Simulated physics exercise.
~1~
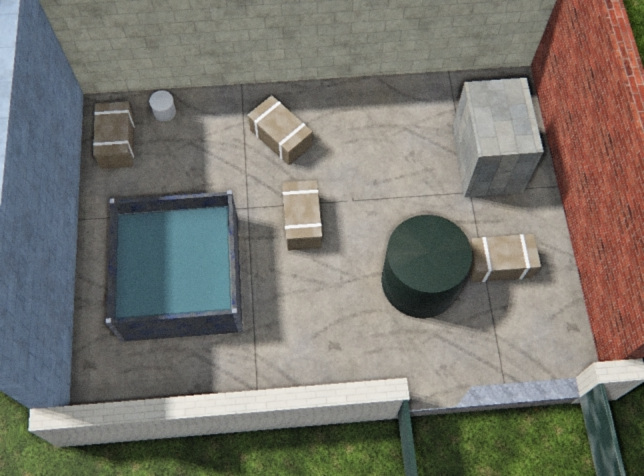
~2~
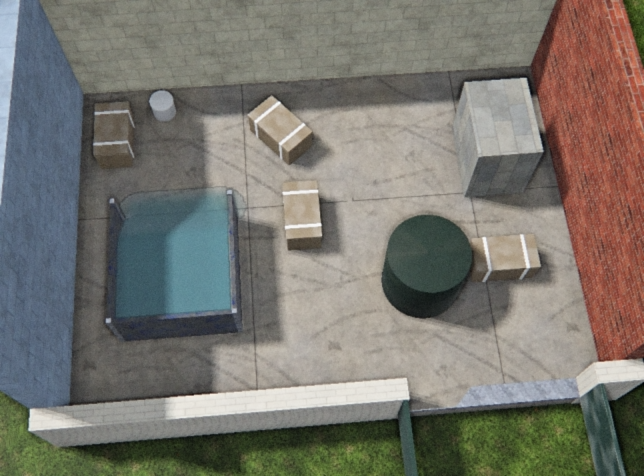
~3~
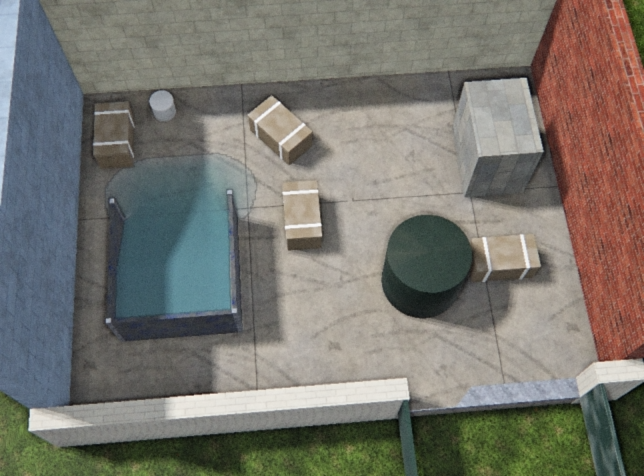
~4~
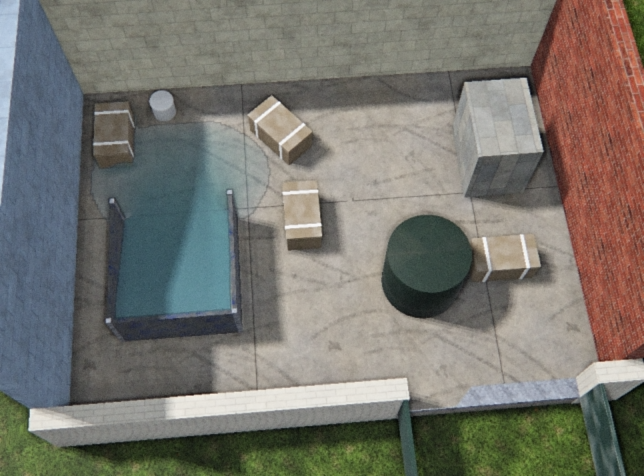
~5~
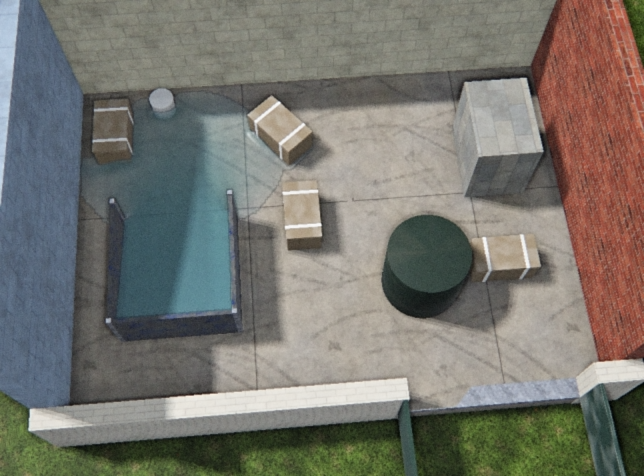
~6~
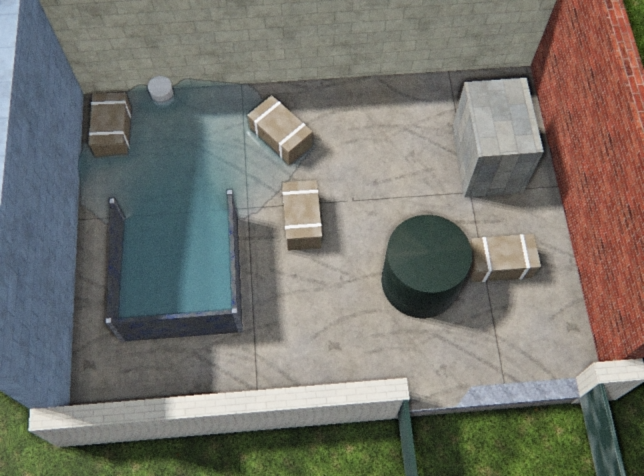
The footage shows a walled yard with a square tank of water whose far side disappears, letting water spread across the paving around a strapped trunk and a white pail, which both shift slightly toward the back wall.
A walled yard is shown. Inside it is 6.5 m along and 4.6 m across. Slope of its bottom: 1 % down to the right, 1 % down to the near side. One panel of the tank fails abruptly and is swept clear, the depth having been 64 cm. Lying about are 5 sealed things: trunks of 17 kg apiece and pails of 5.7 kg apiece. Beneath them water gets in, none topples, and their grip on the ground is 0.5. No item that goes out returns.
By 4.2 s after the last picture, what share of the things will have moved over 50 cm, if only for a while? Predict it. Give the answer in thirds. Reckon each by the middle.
Two thirds or more.
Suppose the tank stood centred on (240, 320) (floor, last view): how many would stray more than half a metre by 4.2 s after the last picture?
Then the count would be 4.
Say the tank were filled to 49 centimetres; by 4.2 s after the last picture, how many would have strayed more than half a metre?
In that case 3 of them.
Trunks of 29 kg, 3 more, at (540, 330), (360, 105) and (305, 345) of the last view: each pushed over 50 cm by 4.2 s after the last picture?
So it's stays below, then gets above, then stays below.
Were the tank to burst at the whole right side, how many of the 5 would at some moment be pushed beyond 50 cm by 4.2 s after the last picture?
Result: 1 of them.
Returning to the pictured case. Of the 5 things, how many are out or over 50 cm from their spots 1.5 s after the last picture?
I make it 1 by then.
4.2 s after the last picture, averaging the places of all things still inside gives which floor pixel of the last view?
They average out to somewhere around (379, 228).
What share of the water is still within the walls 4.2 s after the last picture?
Around 100 per cent of the water is still in there.
Then, 0.4 s after the last picture 0 of 5 are over 50 cm from their spots; 2 afloat.
Then, 1.5 s after the last picture 1 of 5 are over 50 cm from their spots; 2 afloat.
Then, 2.8 s after the last picture 3 of 5 are over 50 cm from their spots; 3 afloat.
Then, 4.2 s after the last picture 4 of 5 are over 50 cm from their spots, and 4 have been at some point; 2 afloat.
